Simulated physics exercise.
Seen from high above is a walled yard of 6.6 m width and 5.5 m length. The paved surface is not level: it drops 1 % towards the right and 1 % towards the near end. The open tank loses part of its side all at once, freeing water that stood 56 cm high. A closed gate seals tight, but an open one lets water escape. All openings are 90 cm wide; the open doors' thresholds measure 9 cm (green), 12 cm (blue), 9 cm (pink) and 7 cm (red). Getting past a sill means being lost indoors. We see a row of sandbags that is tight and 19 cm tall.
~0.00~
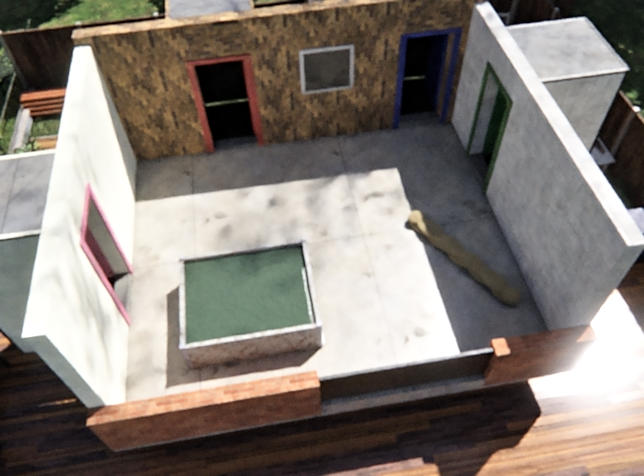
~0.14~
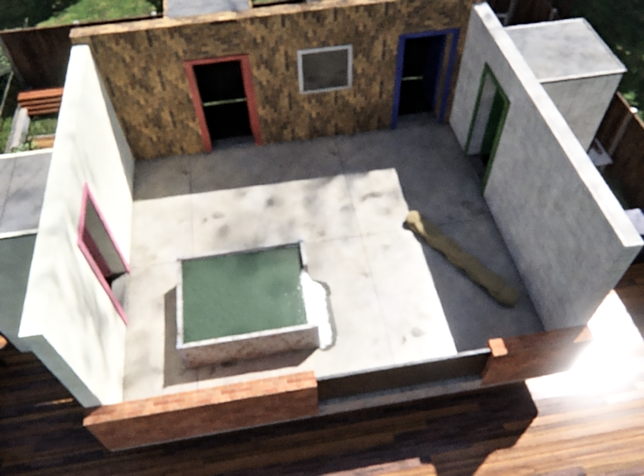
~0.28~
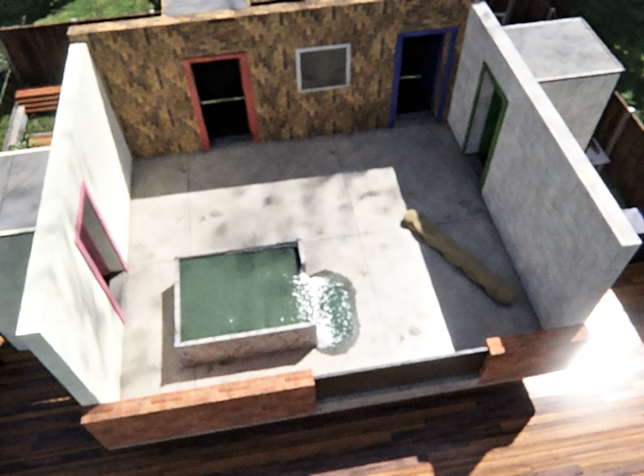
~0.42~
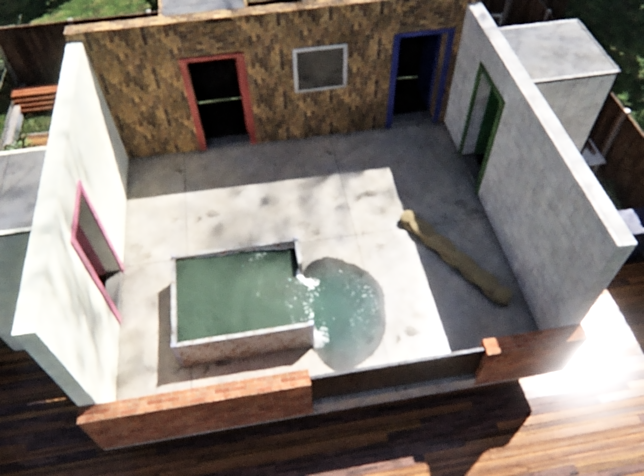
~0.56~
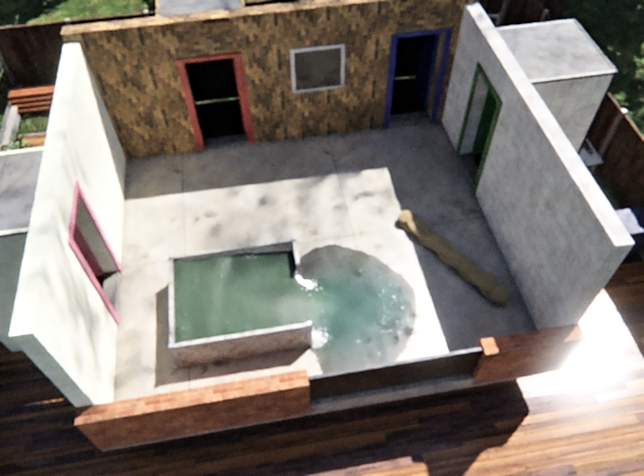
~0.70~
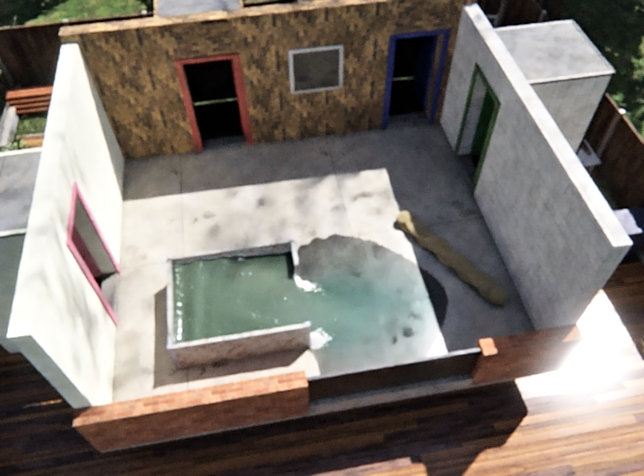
Roofless walled yard seen from above, with green water bursting from the right side of an open tank and spreading across the paved floor.
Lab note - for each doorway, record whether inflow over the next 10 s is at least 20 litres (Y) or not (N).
Record: Green door N; blue door N; pink door N; red door N.
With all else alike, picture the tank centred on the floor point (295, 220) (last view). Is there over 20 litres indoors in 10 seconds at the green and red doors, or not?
Checking the limit: The green door is beyond it and the red door is within it.
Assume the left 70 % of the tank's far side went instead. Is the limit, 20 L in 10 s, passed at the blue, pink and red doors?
At blue the amount is beneath the mark, at pink it is beneath the mark, and at red it is higher than the mark.
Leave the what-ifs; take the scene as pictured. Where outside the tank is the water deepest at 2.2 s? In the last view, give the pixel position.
Location: Approx. (534, 342).
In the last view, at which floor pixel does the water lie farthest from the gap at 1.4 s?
Somewhere near pixel (534, 342).
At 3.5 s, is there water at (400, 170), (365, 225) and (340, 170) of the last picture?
First spot submerged, second submerged, third submerged.
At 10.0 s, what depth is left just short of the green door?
Roughly 8.0 cm deep.
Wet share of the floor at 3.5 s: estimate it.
Covered: Roughly 40 %.
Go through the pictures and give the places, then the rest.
In the first frame, still water, 56 cm deep, in the open tank at (248, 293).
In the second frame, the front is at (327, 345), 0.6 m from the gap at (310, 307); 0.2 m2 of floor is under water; 56 cm left at the back of the open tank.
In the third frame, water pours out at (308, 307) and has run 0.8 m, to (346, 284); typically 9 cm deep outside, 56 cm at the open tank's back.
In the fourth frame, the front is at (376, 289), 1.3 m from the gap at (305, 308); 1.8 m2 of floor is under water; 56 cm left at the back of the open tank.
In the fifth frame, the front is at (407, 290), 1.8 m from the gap at (303, 308); 2.9 m2 of floor is under water; 55 cm left at the back of the open tank.
In the sixth frame, the front is at (441, 298), 2.3 m from the gap at (301, 309); 4.3 m2 of floor is under water; 49 cm left at the back of the open tank.
After 1.4 s water covers 20 % of the floor and is deepest (32 cm) near (310, 325); green door not reached, blue door not reached, pink door not reached, red door not reached.
After 2.2 s water covers 25 % of the floor and is deepest (44 cm) near (534, 342); green door not reached, blue door not reached, pink door not reached, red door not reached.
After 3.5 s water covers 40 % of the floor and is deepest (30 cm) near (525, 322); green door 5 cm at the sill, 0 L in, blue door not reached, pink door not reached, red door not reached.
After 6.0 s water covers 65 % of the floor and is deepest (15 cm) near (392, 377); green door 3 cm at the sill, 0 L in, blue door 8 cm at the sill, 8 L in, pink door not reached, red door not reached.
After 10.0 s water covers 95 % of the floor and is deepest (11 cm) near (539, 352); green door 8 cm at the sill, 0 L in, blue door 6 cm at the sill, 8 L in, pink door 2 cm at the sill, 0 L in, red door 3 cm at the sill, 0 L in.
